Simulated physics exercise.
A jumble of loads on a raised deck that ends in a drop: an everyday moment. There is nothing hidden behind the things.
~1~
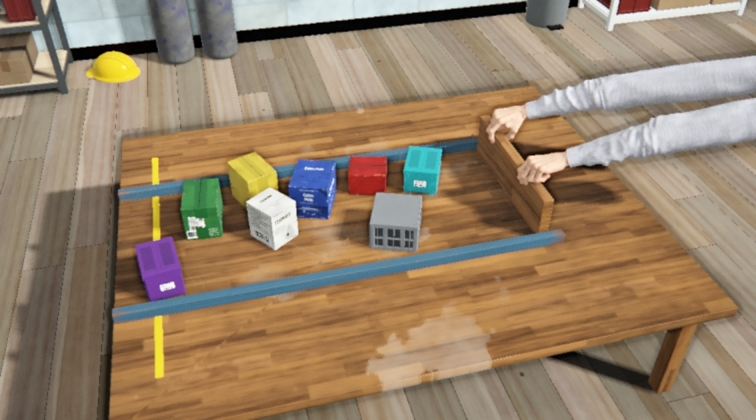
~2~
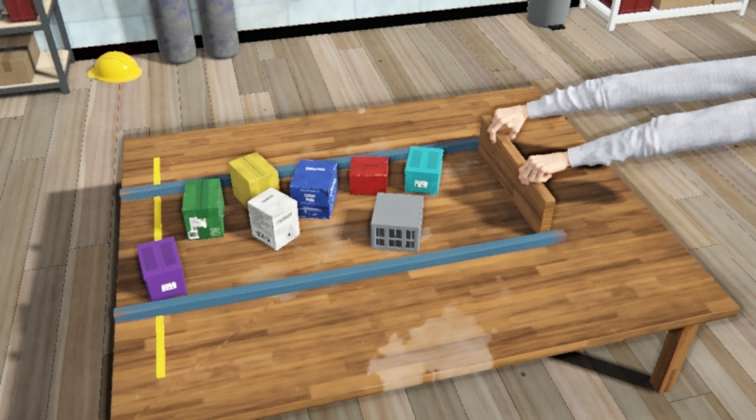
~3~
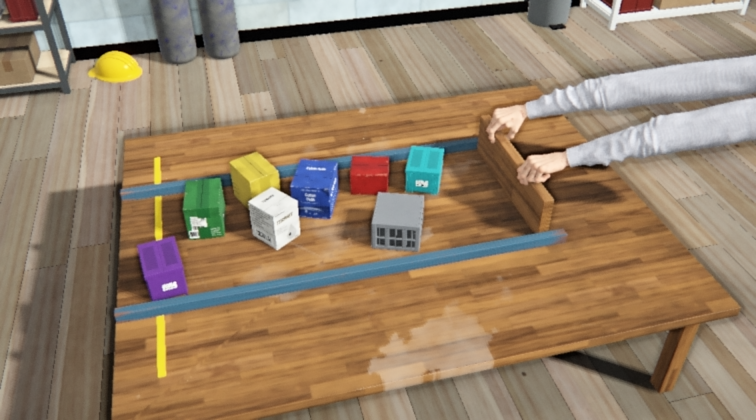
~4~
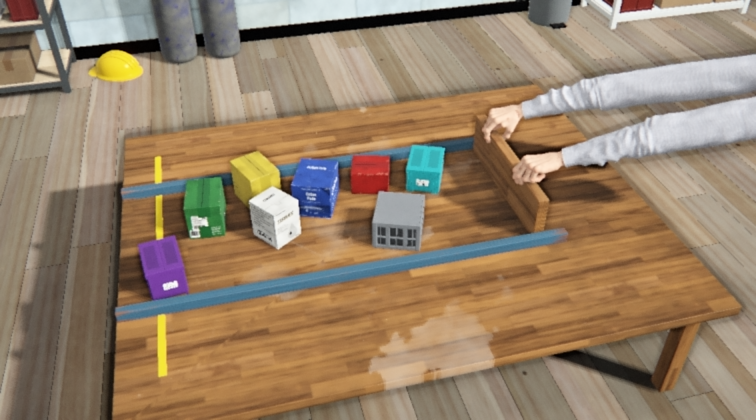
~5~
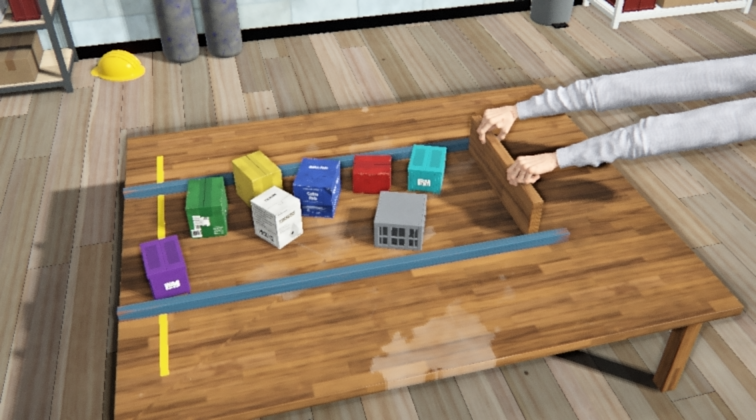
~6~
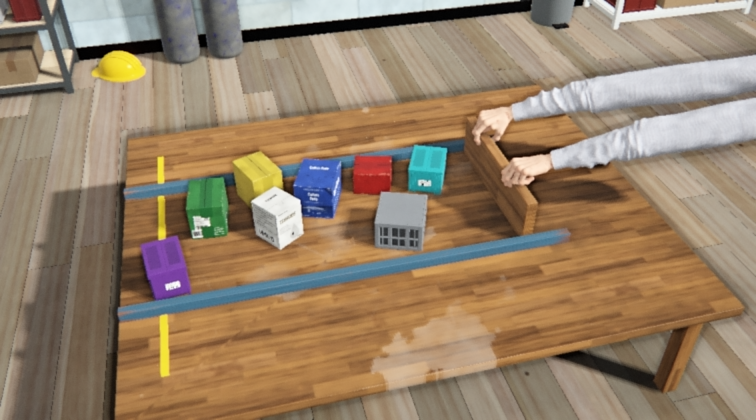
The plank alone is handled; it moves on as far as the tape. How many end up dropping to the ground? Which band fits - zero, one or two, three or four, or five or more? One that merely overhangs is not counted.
The band that fits is five or more.
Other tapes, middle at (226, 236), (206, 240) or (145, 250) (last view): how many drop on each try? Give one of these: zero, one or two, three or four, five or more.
1 or 2; three or four; 5 or more.
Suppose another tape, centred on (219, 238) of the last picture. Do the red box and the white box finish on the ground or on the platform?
Outcome - red box: It stays where it is; white box: It stays where it is.
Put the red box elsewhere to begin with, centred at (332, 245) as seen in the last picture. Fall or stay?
Placed there, the red box ends up below.
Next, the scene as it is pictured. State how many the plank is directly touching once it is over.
Tally at the end: 2.
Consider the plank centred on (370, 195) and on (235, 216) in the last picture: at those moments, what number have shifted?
One spot: 7. Other spot: 8.
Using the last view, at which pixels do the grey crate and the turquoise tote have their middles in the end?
About (134, 271), and about (141, 218).
A little later, none off yet; purple tote at rest near (166, 269); green parcel at rest near (208, 208); yellow box at rest near (259, 183).
Next, none off yet; purple tote at rest near (166, 269); green parcel shifted about its own width near (163, 219); yellow box shifted well along near (181, 191).
Later still, one off so far; purple tote shifted about its own width near (128, 278); green parcel dropping near (87, 300); yellow box shifted well along near (127, 198).
When it is over, the number that fall off is five or more; down, red box, blue box, white box, yellow box, green parcel and purple tote.
